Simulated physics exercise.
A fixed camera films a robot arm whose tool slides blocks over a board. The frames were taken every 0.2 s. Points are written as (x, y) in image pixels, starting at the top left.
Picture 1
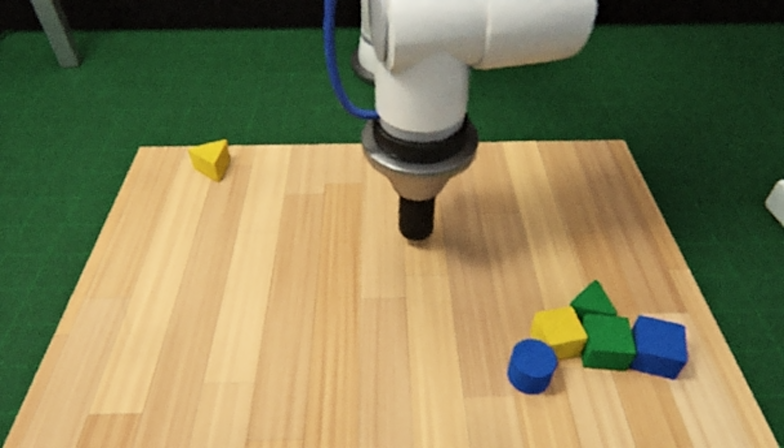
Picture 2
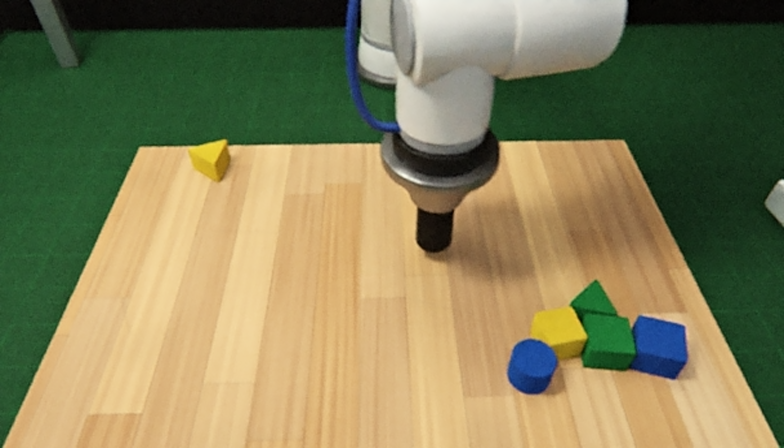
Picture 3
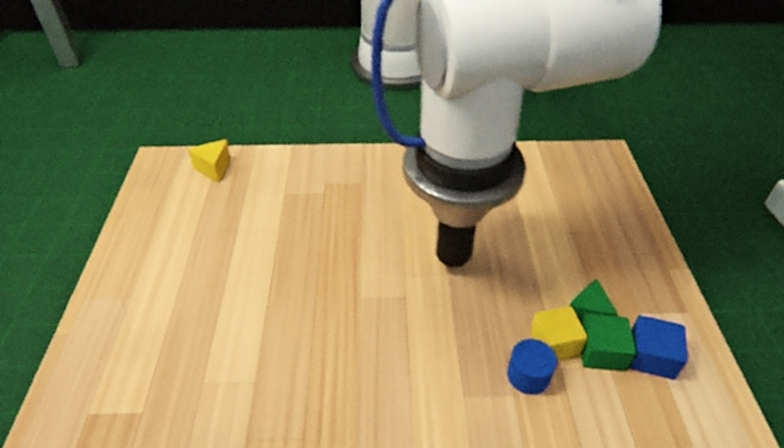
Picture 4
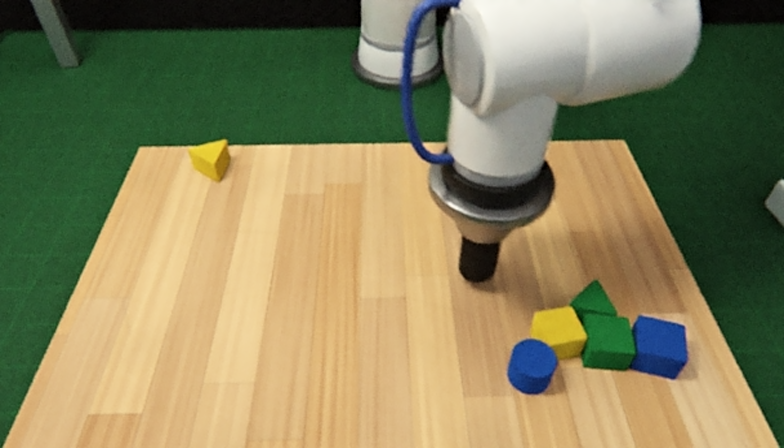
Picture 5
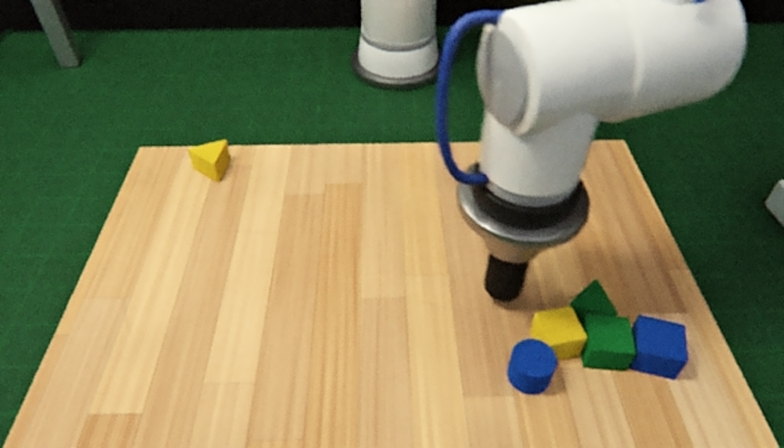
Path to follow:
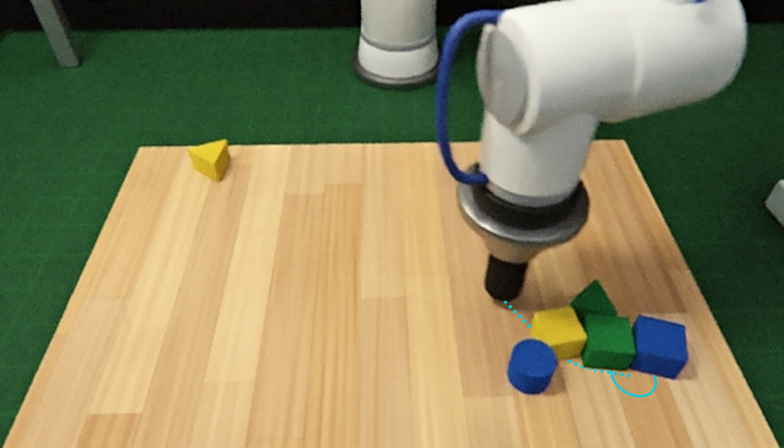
A white robot arm with a dark, narrow tip moves steadily right and toward the viewer above a wooden table, starting near the far middle. By the end its tip is just behind and left of a cluster of yellow, green and blue blocks, which stay still, as does a lone yellow block at far left.
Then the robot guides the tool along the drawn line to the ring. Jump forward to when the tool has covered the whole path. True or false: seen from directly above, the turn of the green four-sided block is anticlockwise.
That claim is true.
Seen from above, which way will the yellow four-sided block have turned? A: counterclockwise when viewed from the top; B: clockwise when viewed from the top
B - clockwise when viewed from the top.
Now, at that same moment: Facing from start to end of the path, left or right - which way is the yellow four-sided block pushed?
Facing the way the path runs, start to end, you'll find the yellow four-sided block has shifted right.
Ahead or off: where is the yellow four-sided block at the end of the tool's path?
Fallen away.
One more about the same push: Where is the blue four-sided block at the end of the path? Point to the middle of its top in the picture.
Around pixel (715, 329).
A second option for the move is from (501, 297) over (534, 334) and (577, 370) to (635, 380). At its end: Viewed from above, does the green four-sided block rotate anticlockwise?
Yes, I think so.
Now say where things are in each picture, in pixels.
Lower end of the tool at (416, 229), tops of blocks, blue round block at (534, 357), yellow four-sided block at (561, 325), green four-sided block at (610, 333), blue four-sided block at (662, 337), in the first frame.
Tool at (433, 241), blocks as before, in the second frame.
Tool at (453, 254), blocks as before, in the third frame.
Tool at (477, 270), blocks as before, in the fourth frame.
Tool at (503, 288), blue round block at (534, 357), yellow four-sided block at (561, 325), green four-sided block at (610, 333), blue four-sided block at (662, 337), in the fifth frame.
The drawn path runs from (501, 297) via (535, 332) and (577, 365), ending at (634, 376).
What follows on the original path. One third of the way, tool at (538, 322); yellow four-sided block at (569, 343), turned 15° anticlockwise; green four-sided block at (616, 336).
Two thirds of the way, tool at (581, 356); yellow four-sided block at (600, 385); green four-sided block at (627, 340); blue four-sided block at (672, 337), turned 20° anticlockwise.
At the end, tool at (639, 367); blue round block not moved; yellow four-sided block at (607, 391), turned 20° clockwise; green four-sided block at (681, 345), turned 30° anticlockwise; blue four-sided block at (715, 329), turned 40° anticlockwise.
